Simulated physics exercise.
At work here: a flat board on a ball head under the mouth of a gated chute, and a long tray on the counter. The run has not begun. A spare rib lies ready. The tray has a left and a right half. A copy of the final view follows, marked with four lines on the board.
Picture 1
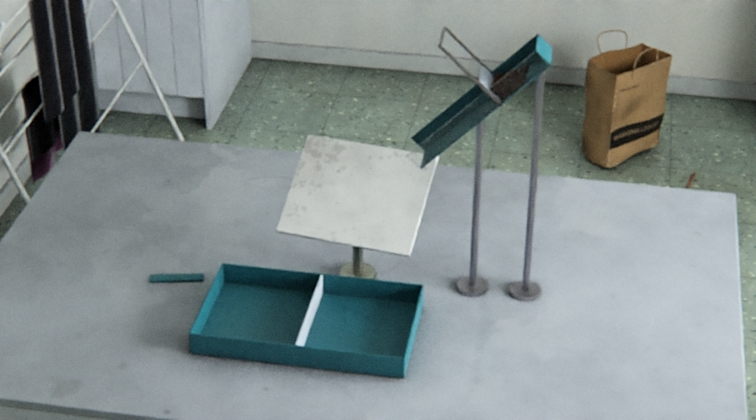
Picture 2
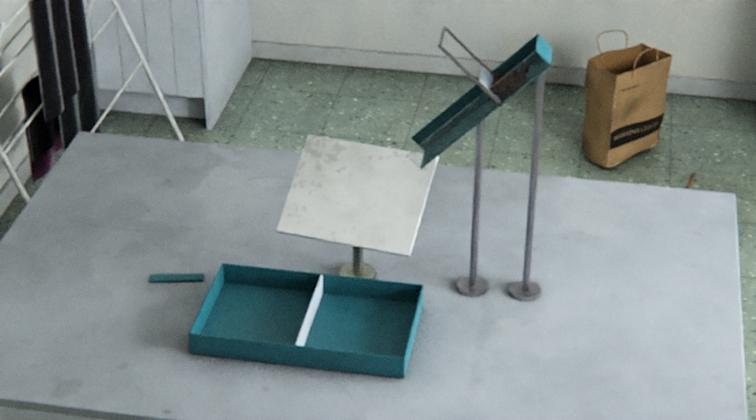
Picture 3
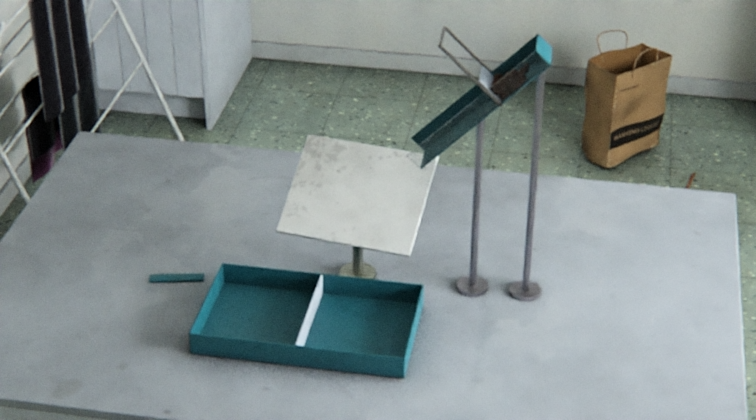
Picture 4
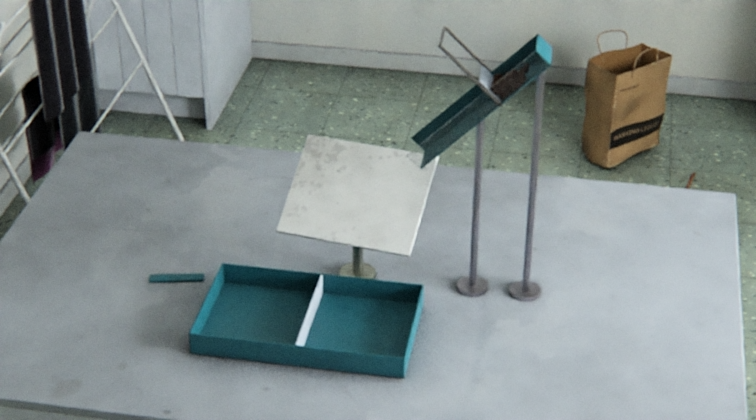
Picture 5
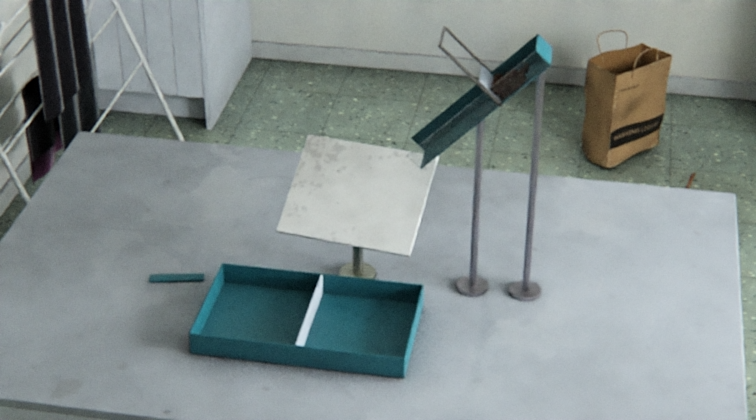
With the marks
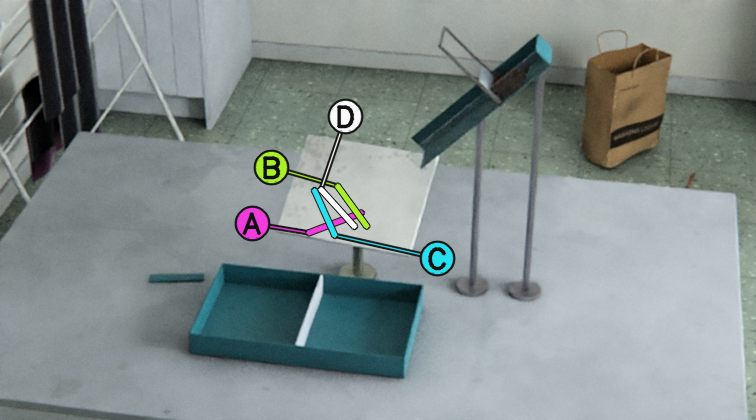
A teal chute on two stands stays still above a tilted board and divided tray.
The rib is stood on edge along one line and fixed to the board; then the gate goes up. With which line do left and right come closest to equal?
A.
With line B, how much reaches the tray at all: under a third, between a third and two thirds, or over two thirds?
It is over two thirds.
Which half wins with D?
The right half.
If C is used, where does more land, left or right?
More lands on the right.
On the marked copy, line A from (361, 212) to (308, 232); line B from (337, 186) to (366, 226); line C from (314, 190) to (334, 235); line D from (321, 189) to (354, 226).
For line A, of what is caught, roughly half in the left half, roughly half in the right.
For line B, of what is caught, just a few in the left half, almost all in the right.
For line C, of what is caught, about a tenth in the left half, the larger part in the right.
For line D, of what is caught, about a tenth in the left half, the larger part in the right.
